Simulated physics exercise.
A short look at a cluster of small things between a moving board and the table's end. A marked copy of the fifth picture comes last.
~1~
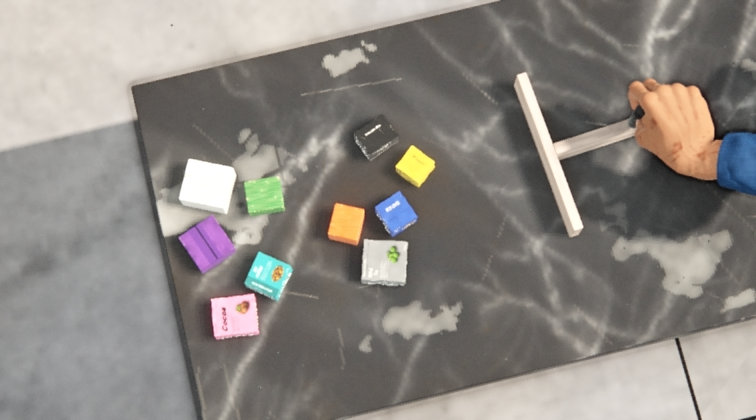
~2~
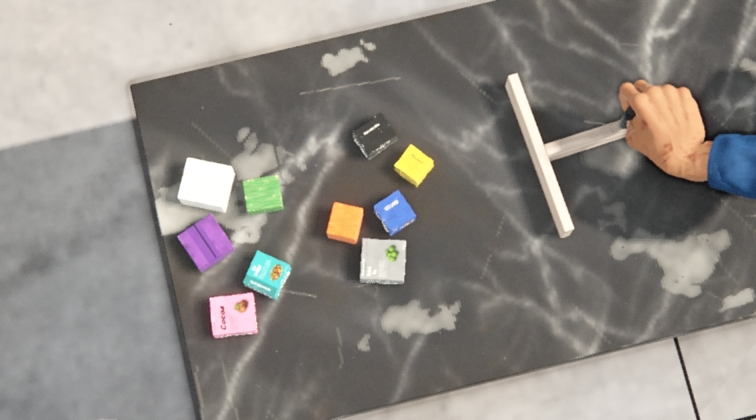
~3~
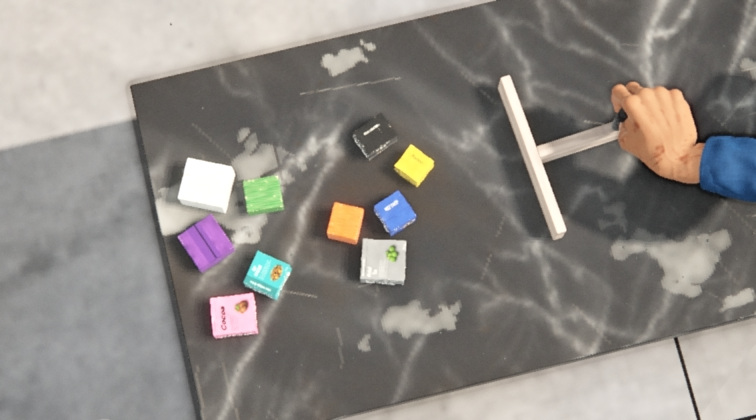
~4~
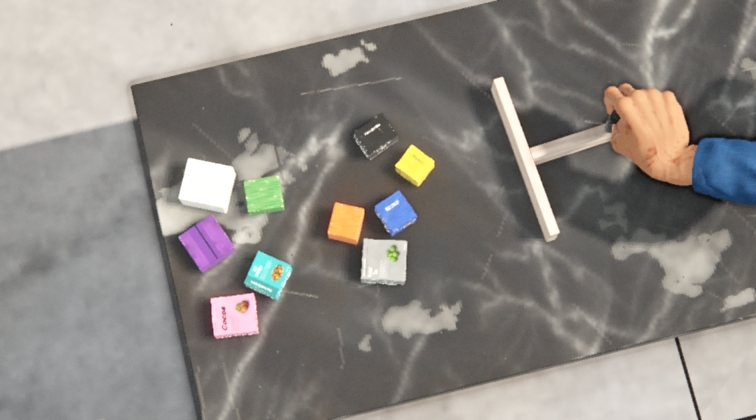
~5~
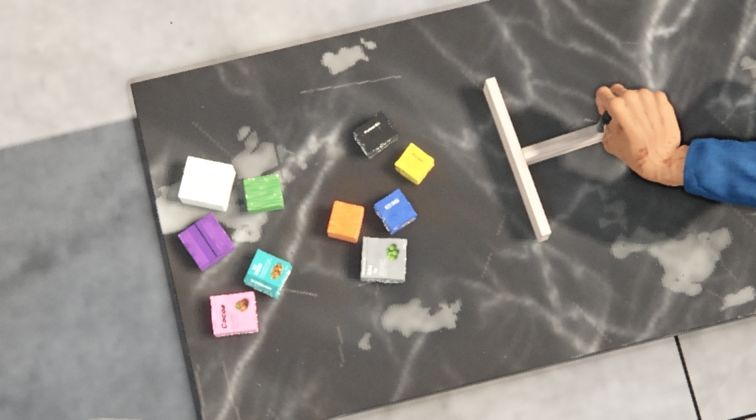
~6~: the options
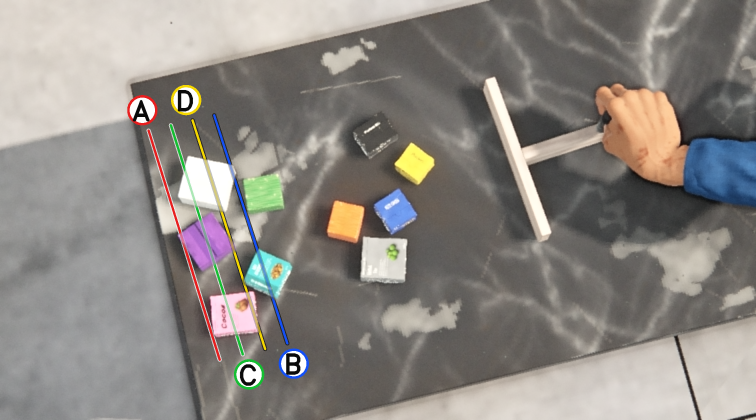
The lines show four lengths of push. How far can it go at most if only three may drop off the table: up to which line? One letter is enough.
Up to line D.
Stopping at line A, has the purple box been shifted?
Yes.
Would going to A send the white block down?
Yes.
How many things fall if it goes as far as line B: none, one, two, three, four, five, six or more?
The count is none.
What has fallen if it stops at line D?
The purple box.
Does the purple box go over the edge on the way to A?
Yes.
On the marked copy, A at (184, 244); B at (250, 228); C at (206, 238); D at (228, 233).
Taking D. A third of the way, board (416, 180); black packet (372, 136); yellow box (386, 167).
Two thirds of the way, board (312, 204); turquoise packet (262, 278); green block (255, 197).
When it is over, board (229, 224); purple box over the edge; white block (153, 191); one fallen.
As for the rest, A drops seven; B is within the limit but short; C drops six.
